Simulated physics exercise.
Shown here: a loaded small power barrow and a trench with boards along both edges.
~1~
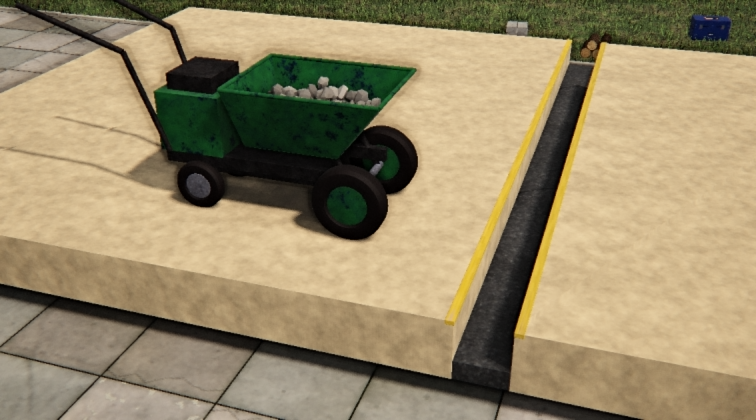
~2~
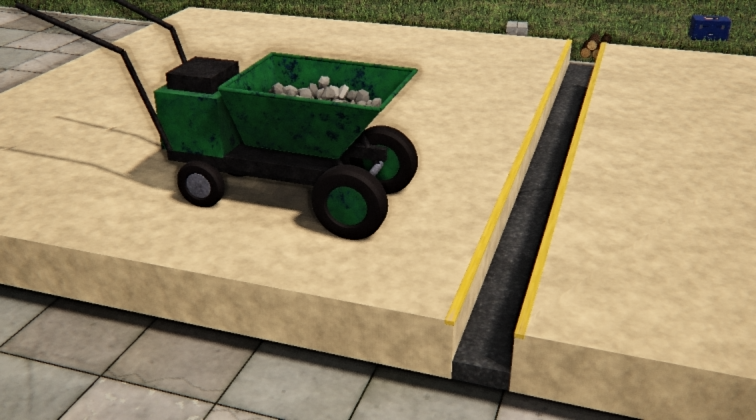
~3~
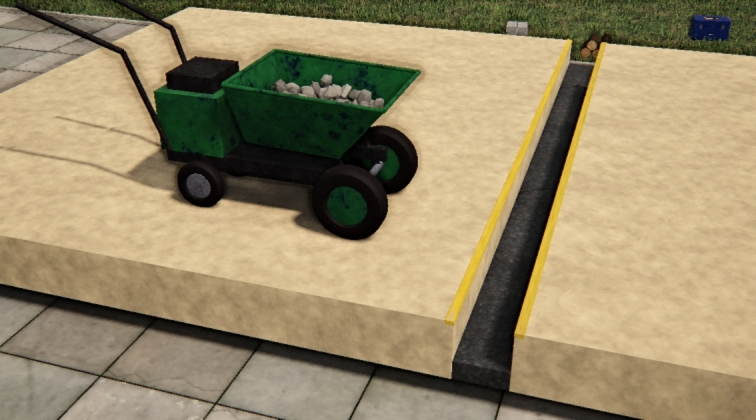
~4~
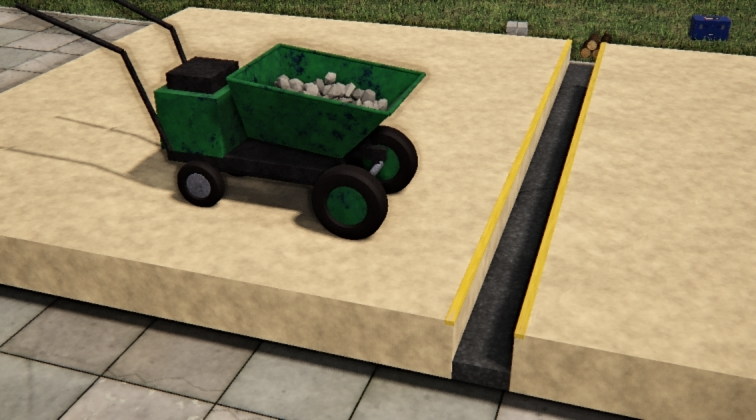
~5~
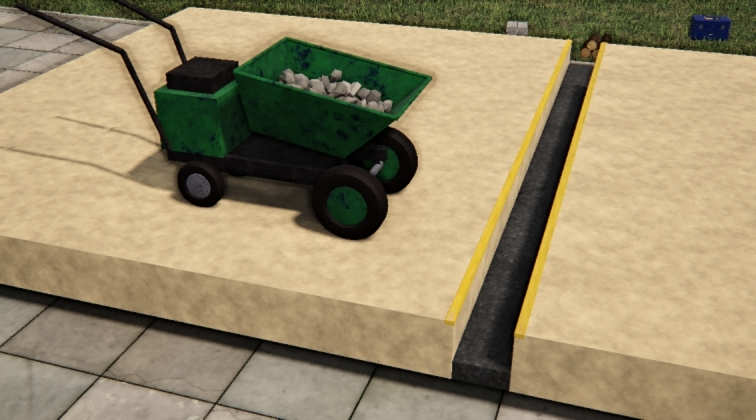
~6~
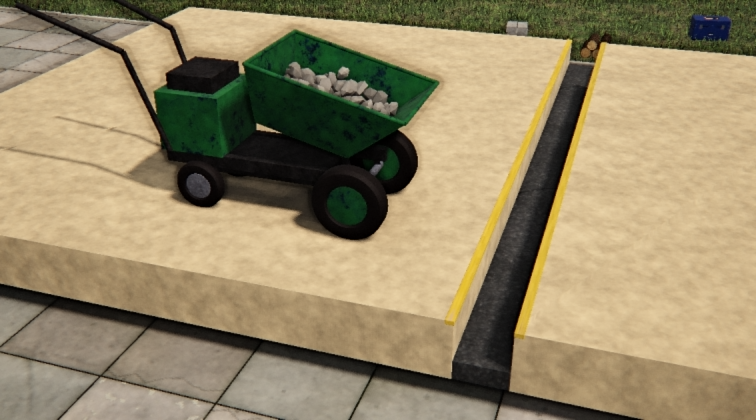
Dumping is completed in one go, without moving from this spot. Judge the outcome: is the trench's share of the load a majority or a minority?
The trench will most likely get the bulk of it.
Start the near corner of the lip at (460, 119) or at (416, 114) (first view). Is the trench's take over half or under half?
The first try ends with the lesser portion between the edges, the second with the greater portion.
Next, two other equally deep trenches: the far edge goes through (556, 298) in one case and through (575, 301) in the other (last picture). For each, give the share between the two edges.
Estimated share: Try 1 approx. 90 in a hundred, try 2 approx. 90 in a hundred.
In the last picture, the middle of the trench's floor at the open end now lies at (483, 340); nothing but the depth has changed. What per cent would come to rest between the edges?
It comes to 60 per cent or so.
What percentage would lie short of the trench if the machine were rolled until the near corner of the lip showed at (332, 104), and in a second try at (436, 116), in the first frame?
You'd see close to 60 per cent the first time and close to 0 per cent the next.
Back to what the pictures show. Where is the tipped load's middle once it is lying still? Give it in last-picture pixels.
At about (511, 257), give or take.
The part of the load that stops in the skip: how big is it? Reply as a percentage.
All told, it is near 0 percent.
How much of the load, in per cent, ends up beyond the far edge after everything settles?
My estimate is around 0 percent.
Just after the last frame, skip tipped steeply; every one in the skip.
A moment on, skip tipped right over; almost all in the skip; just a few short of the trench; just a few in or heaped over the trench.
Further on, skip tipped right over; about a tenth in the skip; about a tenth short of the trench; the larger part in or heaped over the trench; just a few beyond it.
When it is over, skip tipped right over; about a tenth short of the trench; the larger part in or heaped over the trench; just a few beyond it.
